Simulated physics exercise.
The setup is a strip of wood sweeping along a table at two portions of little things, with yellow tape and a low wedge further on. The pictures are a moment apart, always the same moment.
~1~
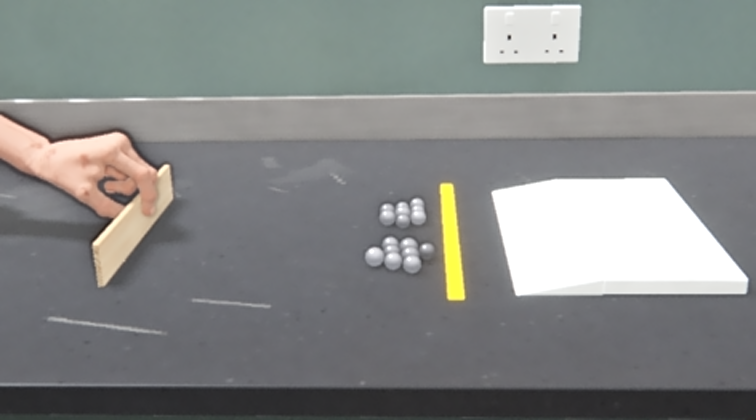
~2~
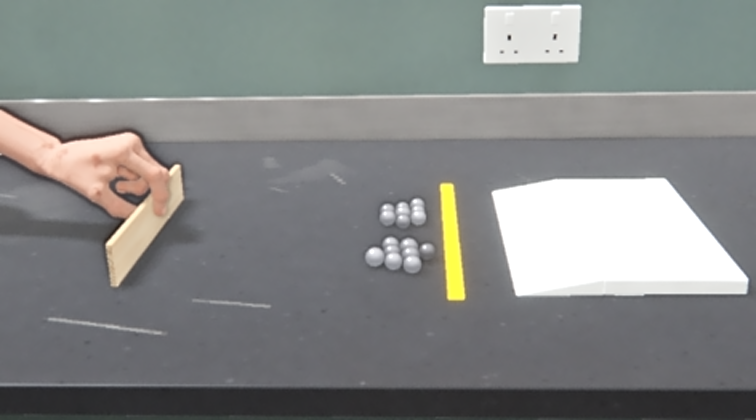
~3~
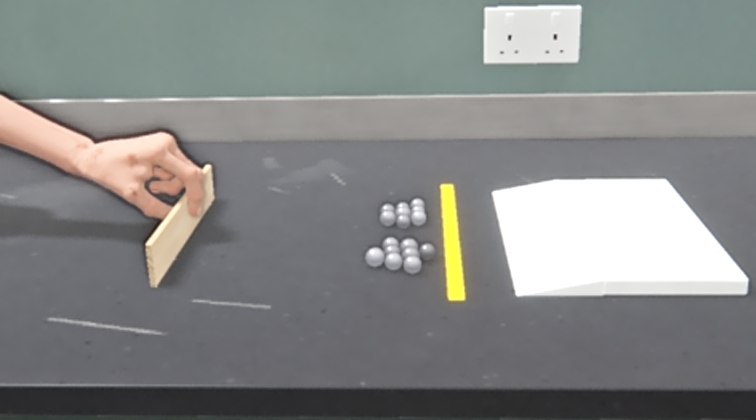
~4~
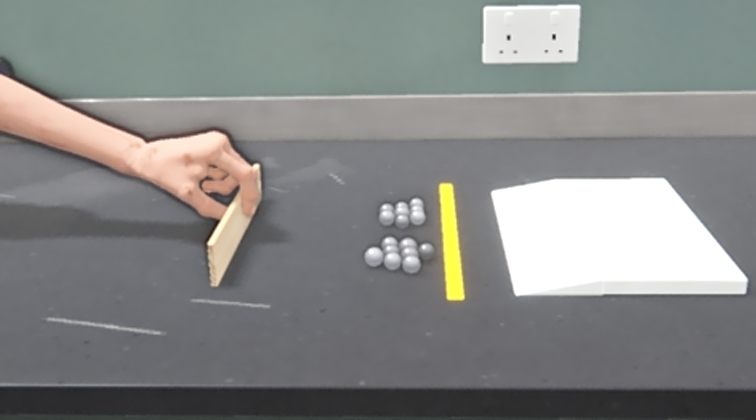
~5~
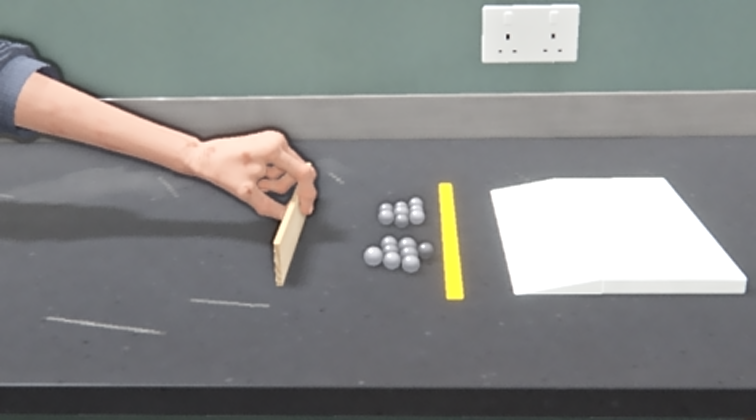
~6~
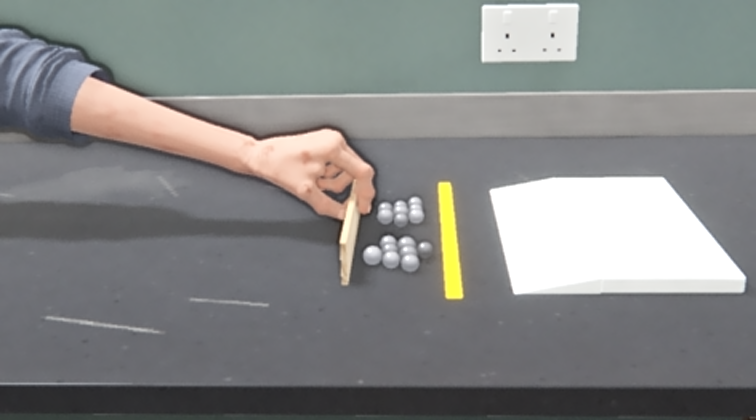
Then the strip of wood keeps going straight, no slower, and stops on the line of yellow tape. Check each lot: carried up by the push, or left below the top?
One by one: Most likely the nearer portion manages to climb over at least partly, most likely the farther portion manages to climb over at least partly.
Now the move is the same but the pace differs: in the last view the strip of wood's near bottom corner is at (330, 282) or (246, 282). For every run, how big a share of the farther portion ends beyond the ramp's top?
The first try gives 100 percent, the second 90 percent.
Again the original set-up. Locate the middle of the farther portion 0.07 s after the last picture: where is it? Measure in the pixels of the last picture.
Around (448, 215).
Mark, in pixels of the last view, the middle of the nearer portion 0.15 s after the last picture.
Somewhere close to (538, 247).
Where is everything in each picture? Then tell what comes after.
Strip of wood (104, 257), at rest; yellow tape (447, 190); top of the ramp (600, 271); nearer portion (392, 253), a few steel balls; farther portion (403, 214), a few steel balls, in the first picture.
Strip of wood (118, 257); farther portion (403, 214), in the second picture.
Strip of wood (156, 257); nearer portion (392, 253), in the third picture.
Strip of wood (216, 256); farther portion (402, 214), in the fourth picture.
Strip of wood (281, 256); nearer portion (391, 252), in the fifth picture.
Strip of wood (345, 255); yellow tape (445, 188); top of the ramp (598, 270); nearer portion (390, 251); farther portion (401, 213), in the sixth picture.
Then, 0.07 s later than the last frame, strip of wood still moving, near (425, 197); nearer portion every one short of the ramp; farther portion every one short of the ramp.
Then, 0.15 s later than the last frame, strip of wood stopped at the yellow tape; nearer portion every one on the ramp; farther portion the larger part on the ramp, roughly a quarter short of the ramp.
Then, 0.43 s later than the last frame, strip of wood stopped at the yellow tape; nearer portion every one past the top; farther portion every one past the top.
When it is over, strip of wood stopped at the yellow tape; nearer portion every one past the top; farther portion every one past the top.
